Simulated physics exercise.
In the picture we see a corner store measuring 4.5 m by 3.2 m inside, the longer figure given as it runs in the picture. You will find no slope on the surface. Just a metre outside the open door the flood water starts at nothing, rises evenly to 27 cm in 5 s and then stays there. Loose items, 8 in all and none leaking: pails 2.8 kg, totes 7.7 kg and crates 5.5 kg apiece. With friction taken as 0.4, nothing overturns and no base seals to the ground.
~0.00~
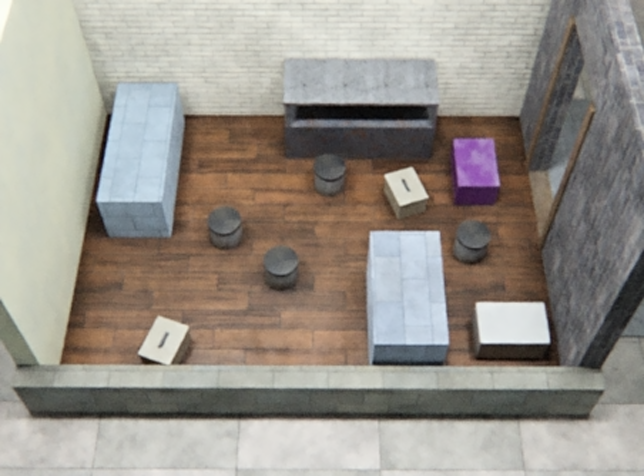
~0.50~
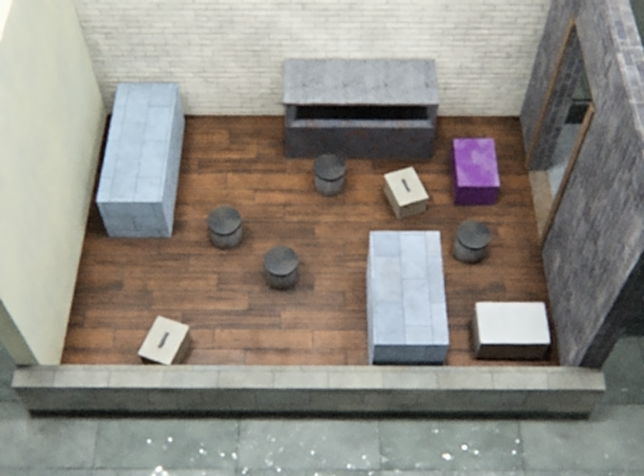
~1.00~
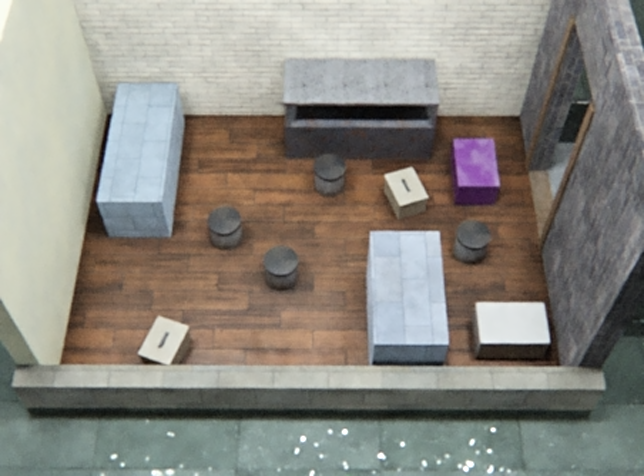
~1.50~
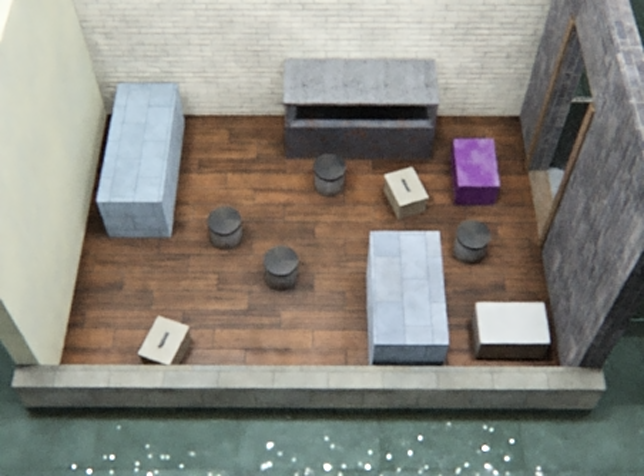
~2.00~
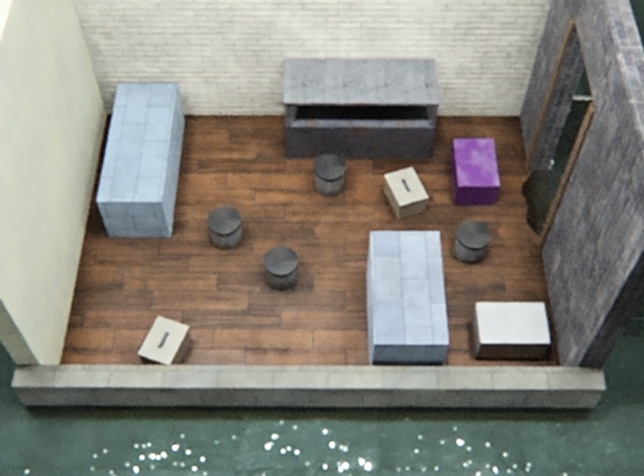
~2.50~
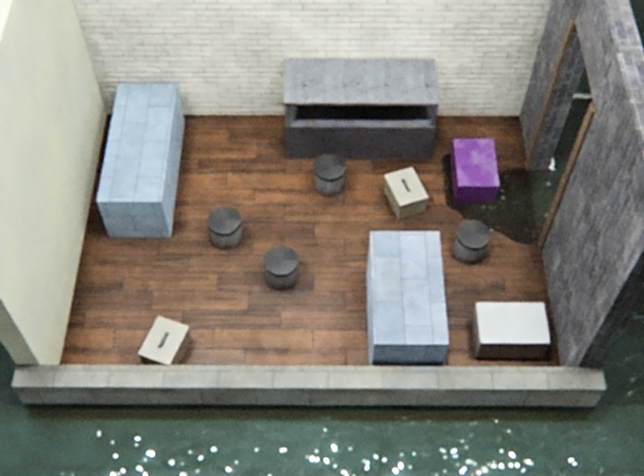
Water rose over the pavement outside a small shop, glinting along the front wall, then seeped through the doorway on the right and spread across the wooden floor near the purple crate, while nothing inside moved.
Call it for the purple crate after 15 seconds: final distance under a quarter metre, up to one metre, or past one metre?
Past one metre.
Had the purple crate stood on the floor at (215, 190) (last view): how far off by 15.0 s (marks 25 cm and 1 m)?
Here it goes just a bit.
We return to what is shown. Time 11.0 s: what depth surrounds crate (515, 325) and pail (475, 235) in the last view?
Some 6 cm at the first, some 6 cm at the second.
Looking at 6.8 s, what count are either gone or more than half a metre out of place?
5.
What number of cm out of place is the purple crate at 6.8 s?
250 cm, give or take.
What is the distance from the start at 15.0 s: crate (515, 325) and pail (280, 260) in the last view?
One is off by 60 cm, the other by 200 cm, in the order asked.
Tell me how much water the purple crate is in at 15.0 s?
Depth approx. 17 cm.
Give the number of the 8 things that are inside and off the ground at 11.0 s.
Total: 8.
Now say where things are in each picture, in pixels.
The purple crate at (476, 162) rests on the ground; water covers 0.0 m2; 0 of 8 have shifted, in the first picture.
The purple crate at (476, 162) rests on the ground; 0.0 m2 under water; 0 of 8 have shifted, in the second picture.
The purple crate at (476, 162) rests on the ground; water covers 0.0 m2; 0 of 8 have shifted, in the third picture.
The purple crate at (476, 162), on the bottom; 0.0 m2 under water; 0 of 8 have shifted, in the fourth picture.
The purple crate at (476, 162) rests on the ground; water covers 0.0 m2; 0 of 8 have shifted, in the fifth picture.
The purple crate at (476, 162), on the bottom; 0.4 m2 under water; 0 of 8 have shifted, in the sixth picture.
After 3.5 s the purple crate is near (444, 154), 0.3 m from its start, aground; 0 afloat.
After 6.8 s the purple crate is near (252, 213), 2.3 m from its start, afloat; 5 afloat.
After 11.0 s the purple crate is near (334, 269), 1.9 m from its start, afloat; 8 afloat.
After 15.0 s the purple crate is near (314, 247), 1.9 m from its start, afloat; 8 afloat.
